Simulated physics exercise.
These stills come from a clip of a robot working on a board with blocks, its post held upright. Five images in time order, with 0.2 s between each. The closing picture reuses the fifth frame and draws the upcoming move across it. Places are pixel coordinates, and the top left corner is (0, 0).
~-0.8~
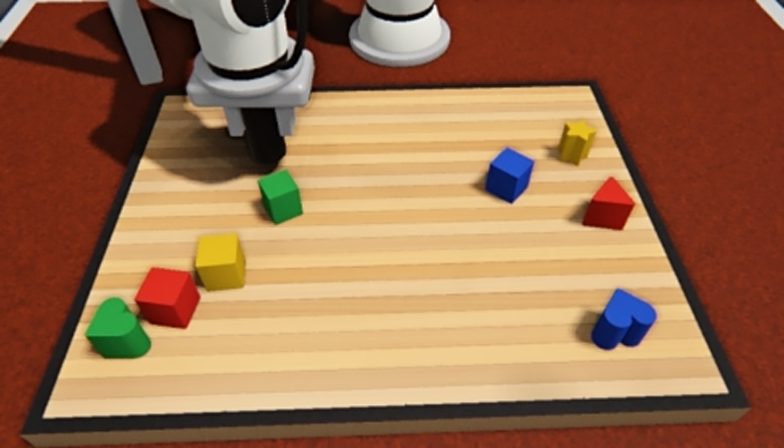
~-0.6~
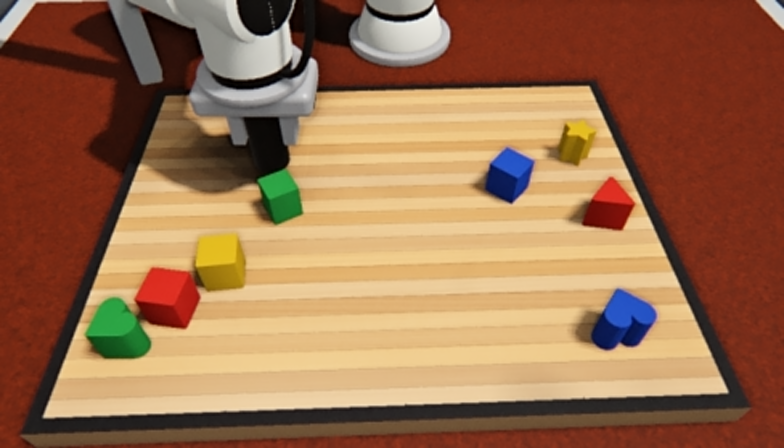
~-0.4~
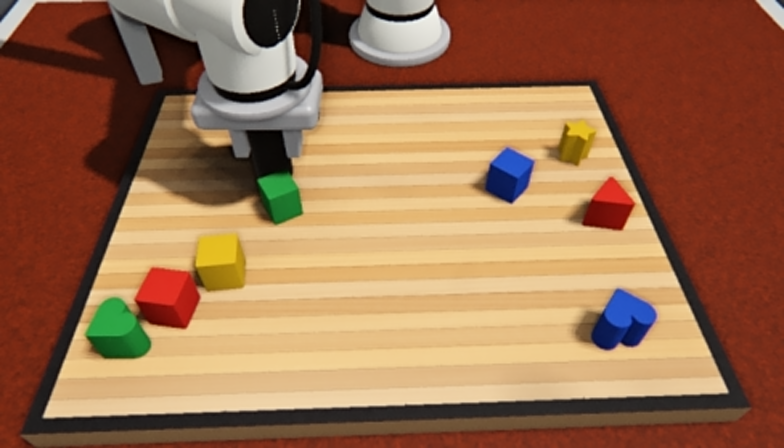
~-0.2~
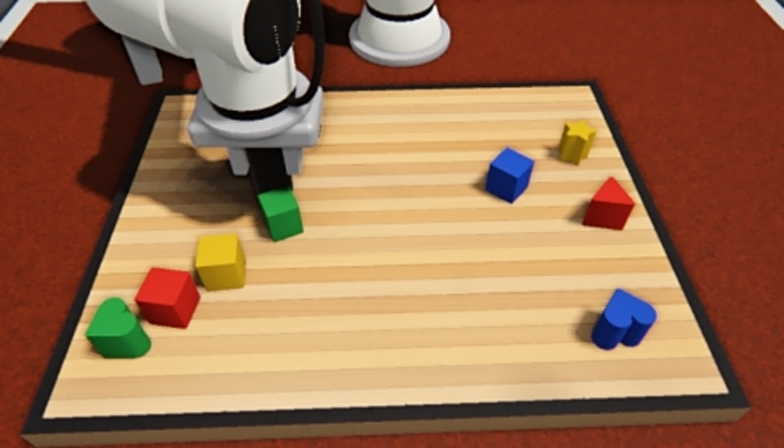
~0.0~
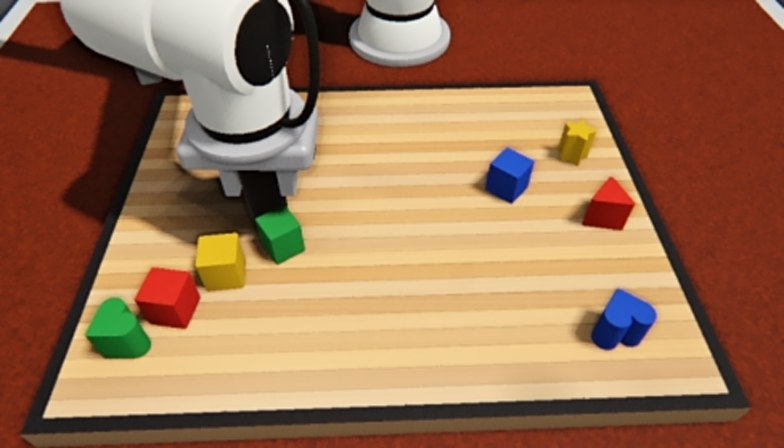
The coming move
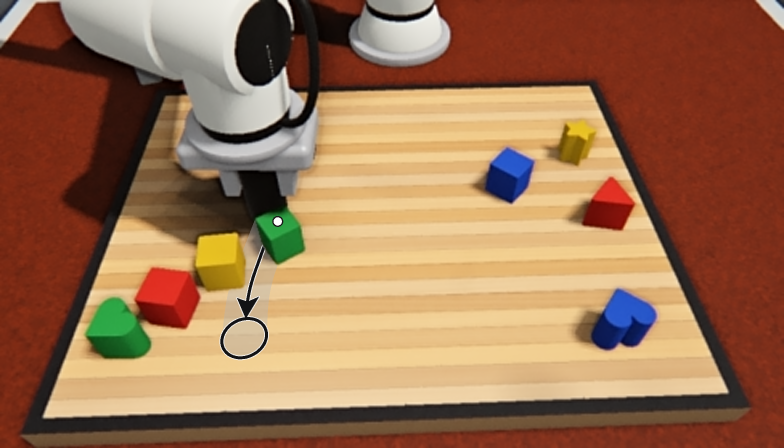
To begin with, a robot arm's dark post stands just behind a green cube on a wooden board scattered with colorful blocks. The arm moves toward the viewer until the post meets the cube, then pushes it a short way forward, beside the yellow cube, while the other blocks stay still.
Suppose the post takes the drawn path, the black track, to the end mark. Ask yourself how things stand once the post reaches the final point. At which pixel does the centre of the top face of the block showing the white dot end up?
When the path ends, it will be at (286, 252).
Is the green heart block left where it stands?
Answer: Yes.
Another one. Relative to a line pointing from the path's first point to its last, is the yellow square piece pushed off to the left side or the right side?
Shifts right.
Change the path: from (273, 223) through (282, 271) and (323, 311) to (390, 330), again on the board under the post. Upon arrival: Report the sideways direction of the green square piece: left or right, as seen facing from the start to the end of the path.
It will end up to the right.
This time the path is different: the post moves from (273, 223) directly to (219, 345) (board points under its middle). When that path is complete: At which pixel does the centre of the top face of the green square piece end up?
It will end up at (284, 245).
The line goes from (273, 223) over (254, 276) to (244, 338); the dot is on the green square piece.
The first path, step by step. One third of the way, post at (257, 246); yellow square piece at (211, 254); green square piece at (283, 247), turned 30° anticlockwise.
Two thirds of the way, post at (245, 285); red square piece at (154, 291); yellow square piece at (199, 260); green square piece at (286, 252), turned 45° anticlockwise.
At the end, post at (240, 327); green heart block unmoved; red square piece at (154, 291); yellow square piece at (199, 260); green square piece at (286, 252), turned 45° anticlockwise.
